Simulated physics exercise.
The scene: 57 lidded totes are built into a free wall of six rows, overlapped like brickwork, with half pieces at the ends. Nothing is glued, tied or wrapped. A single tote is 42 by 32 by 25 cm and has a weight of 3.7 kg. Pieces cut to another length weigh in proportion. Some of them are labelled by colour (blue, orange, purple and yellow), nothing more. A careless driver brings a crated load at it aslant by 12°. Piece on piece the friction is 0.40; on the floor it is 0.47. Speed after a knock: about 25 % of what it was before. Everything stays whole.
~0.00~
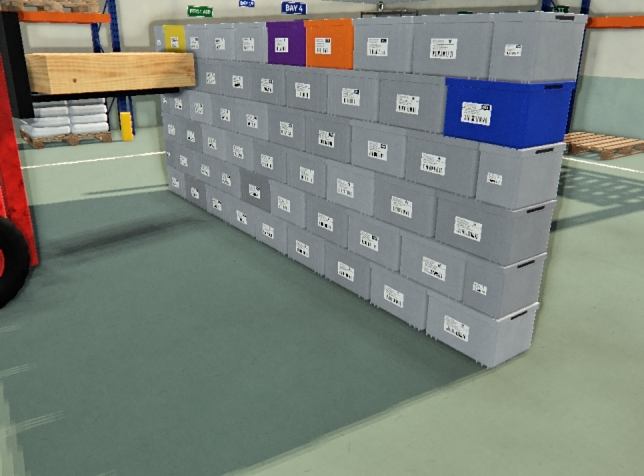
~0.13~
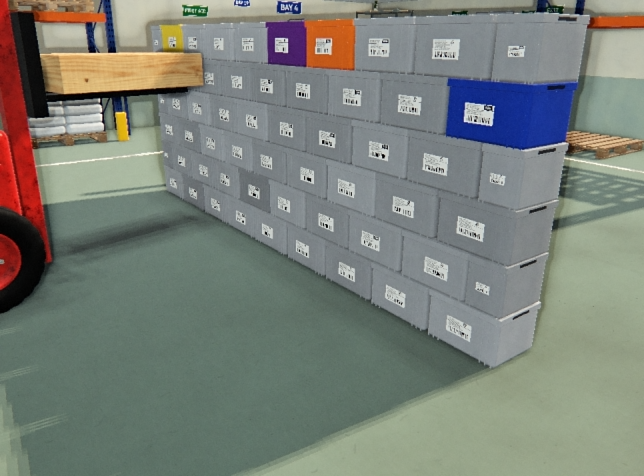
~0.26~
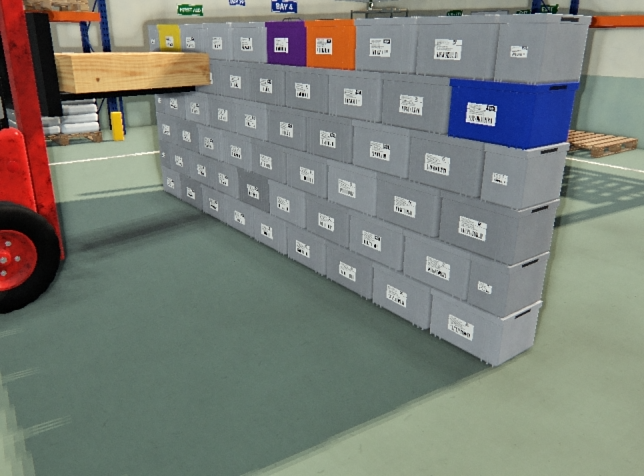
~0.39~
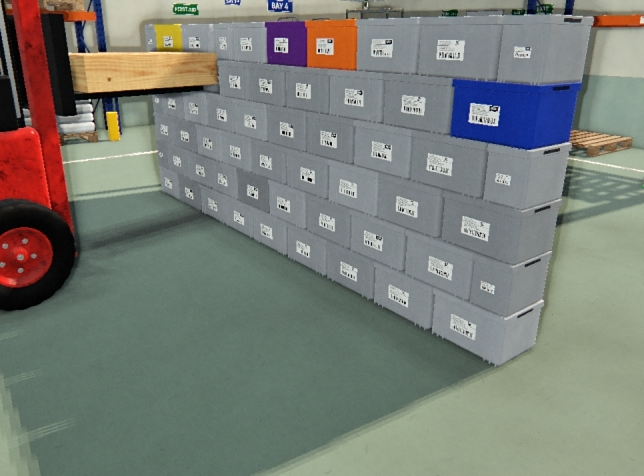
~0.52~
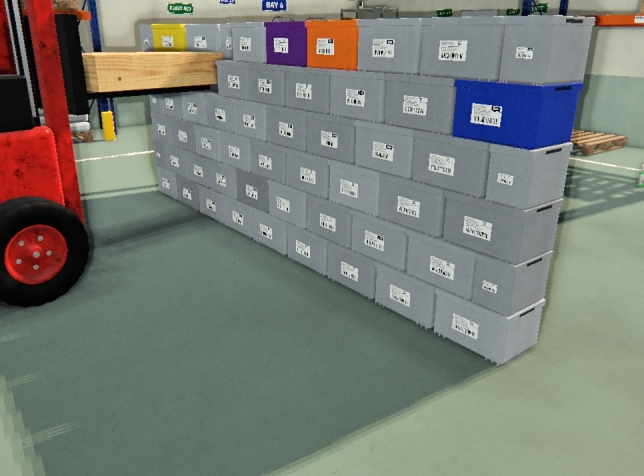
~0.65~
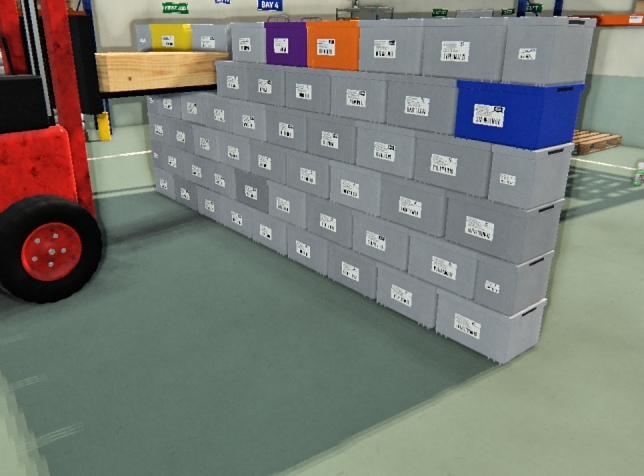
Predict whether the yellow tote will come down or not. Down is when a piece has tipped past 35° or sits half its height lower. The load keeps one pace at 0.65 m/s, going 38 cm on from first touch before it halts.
The yellow tote will come down.
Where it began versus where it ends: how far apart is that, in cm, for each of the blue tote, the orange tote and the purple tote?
The blue one ends around 0 cm from its start, the orange one around 0 cm and the purple one around 0 cm.
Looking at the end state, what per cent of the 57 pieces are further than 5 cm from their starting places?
The share is 10 %.
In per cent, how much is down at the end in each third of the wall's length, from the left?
30, 0 and 0 per cent, from left to right.
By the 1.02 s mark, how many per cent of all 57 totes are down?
5 %.
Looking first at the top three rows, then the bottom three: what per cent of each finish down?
Top 20 per cent versus bottom 0 per cent.
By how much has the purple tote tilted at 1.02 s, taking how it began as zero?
About 0 degrees.
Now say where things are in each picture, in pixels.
In the first frame (places mark the middle of the side facing us; the camera moves round a little), load (183, 67) 16 cm short of touching; yellow tote (174, 41); orange tote (326, 45); purple tote (284, 44); nothing disturbed.
In the second frame, load (191, 67) 8 cm short of touching; yellow tote (171, 41).
In the third frame, load (199, 66) 6 mm in; yellow tote (168, 41).
In the fourth frame, load (207, 66) 9 cm in; yellow tote (167, 41); 3 disturbed, none down.
In the fifth frame, load (214, 66) 18 cm in; yellow tote (166, 40) shifted 32 mm; 6 disturbed, none down.
In the sixth frame, load 26 cm in; yellow tote (167, 40) shifted 52 mm; purple tote (283, 44); orange tote (329, 46); 8 disturbed, none down.
After 1.02 s, 3 of the 57 totes down; yellow tote leaning 27°.
After 1.52 s, 5 of the 57 totes down; yellow tote leaning 72°, 1.11 m lower.
At rest (3.2 s), 5 of the 57 totes down; yellow tote on its side; orange tote unmoved; purple tote unmoved. As the last picture would show them, middles, yellow tote near (279, 146), orange tote near (351, 46).
